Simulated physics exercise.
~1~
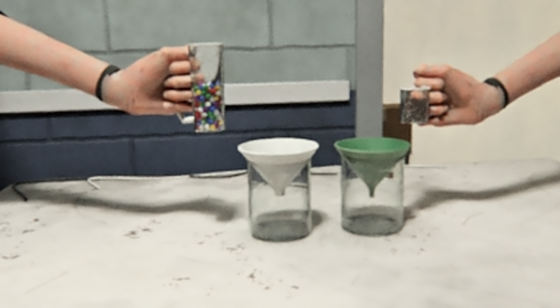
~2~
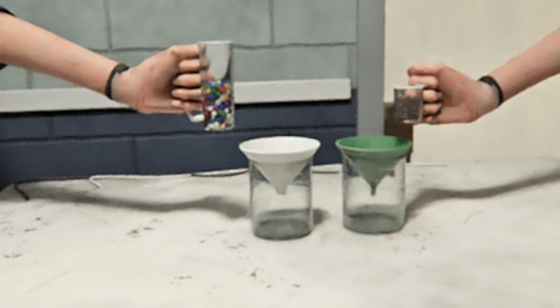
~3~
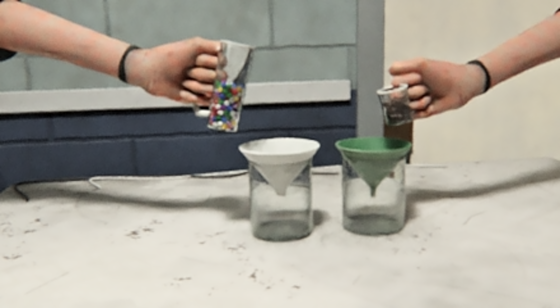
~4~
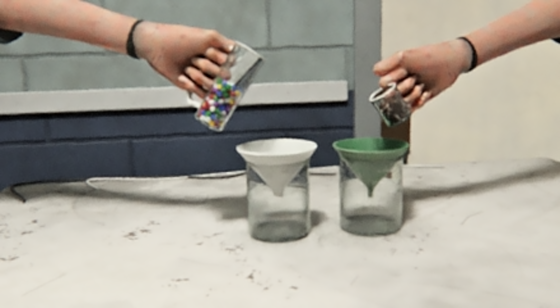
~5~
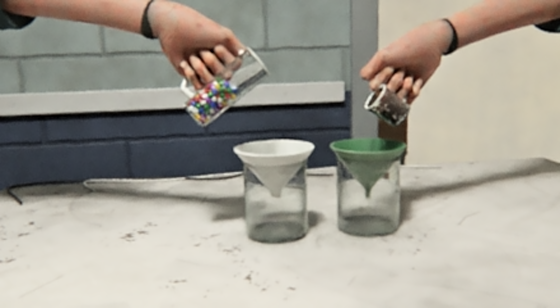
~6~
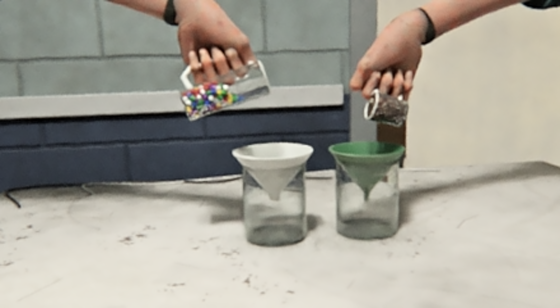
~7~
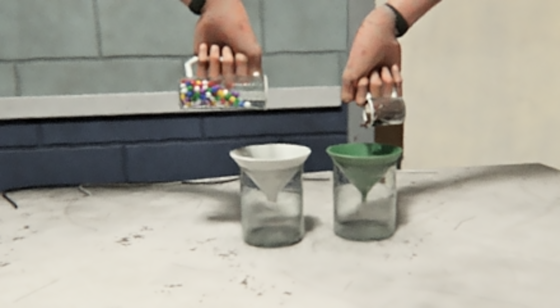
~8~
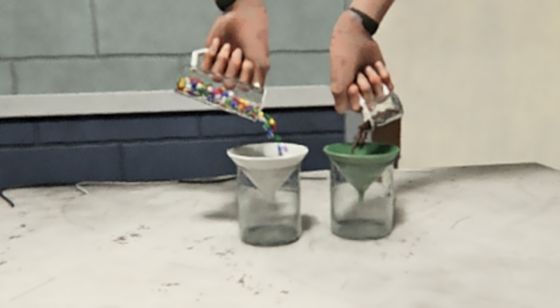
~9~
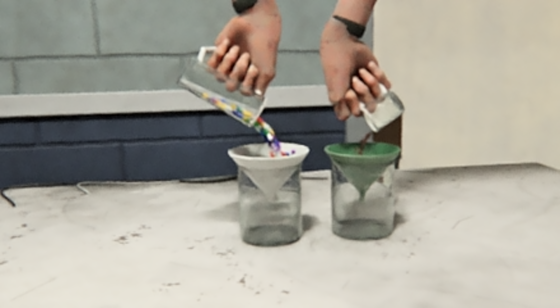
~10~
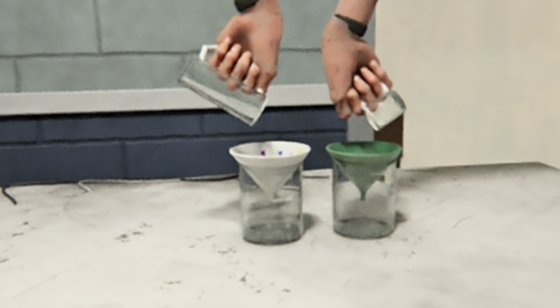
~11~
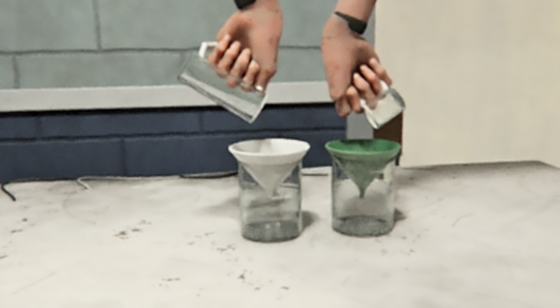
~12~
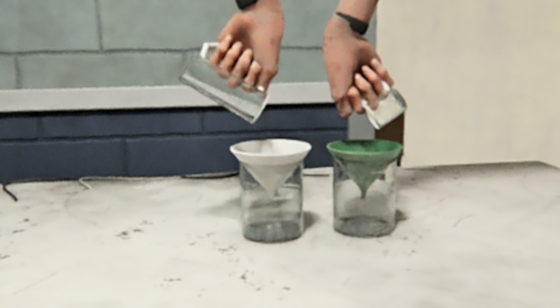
On a pale marble counter before a dark blue brick wall, two glass jars stand side by side, a white funnel in the left one and a green funnel in the right. Two hands with dark wristbands hold a clear cup of colourful beads on the left and a smaller cup of dark bits on the right. The hands swing inward and tip the cups over the funnels. The beads and dark bits then spill down into them. Both cups end upside down and emptied, with nearly everything held in the funnels and the jars looking almost empty.
